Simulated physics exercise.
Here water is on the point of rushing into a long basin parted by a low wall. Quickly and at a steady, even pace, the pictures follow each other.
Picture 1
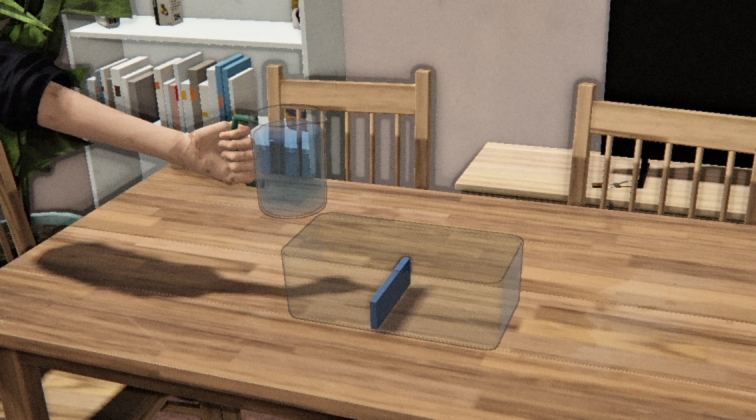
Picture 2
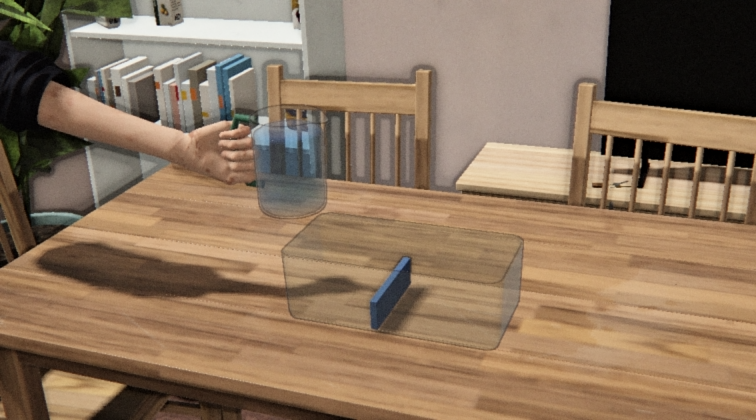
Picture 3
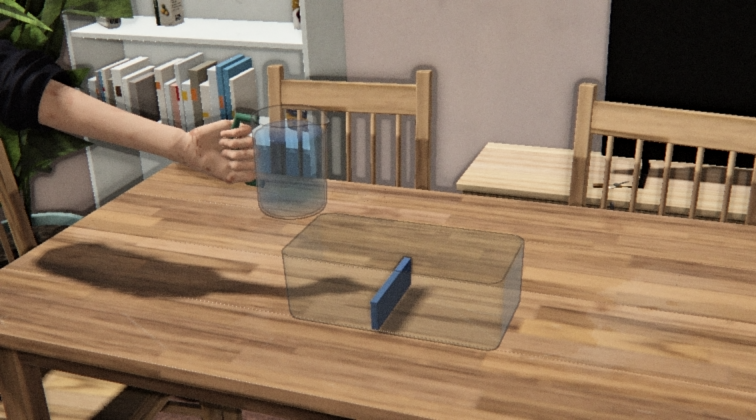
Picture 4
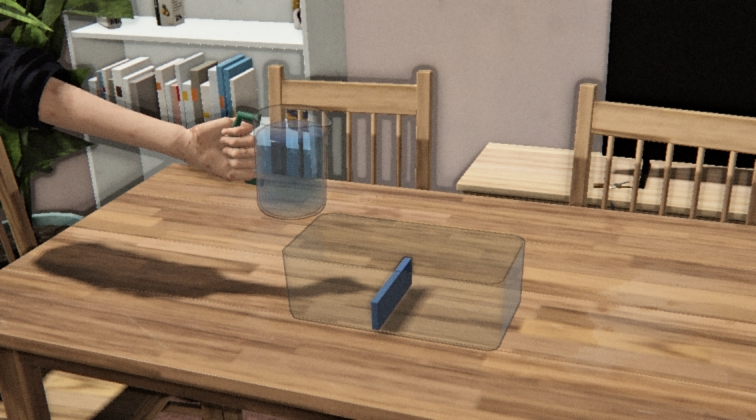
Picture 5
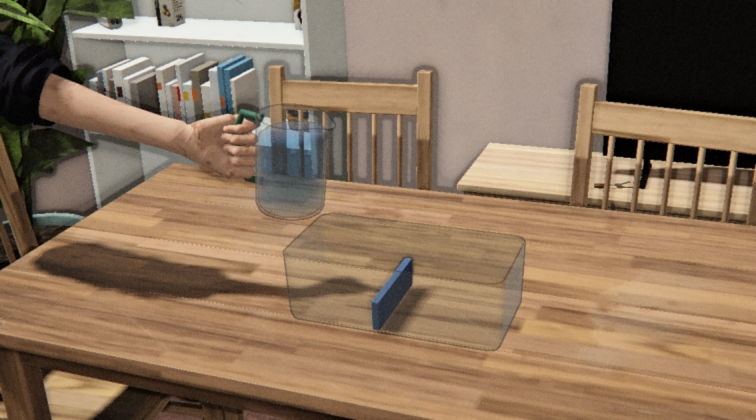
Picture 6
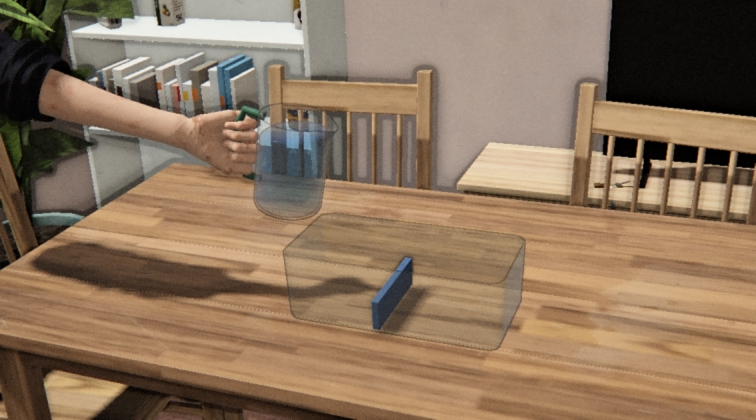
A bare hand on an outstretched arm in a dark sleeve, at the left, holds a clear pitcher of bluish water above a wooden table, seen from slightly above in a room with chairs and a bookshelf. On the table sits a long transparent basin with a low blue wall inside. The pitcher stays nearly upright, then tilts slightly rightward, while the camera stays still.
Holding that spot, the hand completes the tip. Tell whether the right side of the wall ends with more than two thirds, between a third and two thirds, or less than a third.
The share right of the wall does reach a third but does not go past two thirds.
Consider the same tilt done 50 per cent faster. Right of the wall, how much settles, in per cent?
It comes to about 50 per cent.
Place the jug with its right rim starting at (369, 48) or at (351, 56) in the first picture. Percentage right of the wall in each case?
About 95 per cent, then about 95 per cent.
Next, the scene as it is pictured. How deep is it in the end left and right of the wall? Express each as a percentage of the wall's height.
Left side 50 percent, right side 40 percent.
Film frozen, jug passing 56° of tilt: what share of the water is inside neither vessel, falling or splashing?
Around 10 in a hundred, more or less.
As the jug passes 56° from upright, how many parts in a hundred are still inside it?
Around 90 percent remains.
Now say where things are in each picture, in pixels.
The first frame shows tilt 0°; pouring edge (327, 120); surface from (259, 127) to (322, 132); the long basin's rim runs from (300, 233) to (513, 261); the wall's top is at (391, 279).
The second frame shows tilt 0°; pouring edge (328, 120); surface from (259, 126) to (322, 132).
The third frame shows tilt 2°; pouring edge (329, 121); surface from (260, 126) to (323, 133).
The fourth frame shows tilt 4°; pouring edge (332, 123); surface from (261, 126) to (325, 134).
The fifth frame shows tilt 7°; pouring edge (334, 126); surface from (264, 127) to (328, 134).
The sixth frame shows tilt 11°; pouring edge (337, 129); surface from (265, 129) to (330, 134).
A moment on, the jug is tipped part way and 90 per cent is still to pour, 1 is left of the wall and 1 right of it.
Next, the jug is tipped on its side and 50 per cent is still to pour, 7 is left of the wall and 29 right of it.
Then the jug is tipped on its side and 11 per cent is still to pour, 31 is left of the wall and 52 right of it.
Later the jug is tipped on its side and 1 per cent is still to pour, 45 is left of the wall and 53 right of it.
At rest 46 per cent lies left of the wall, 53 right of it and 0 outside.
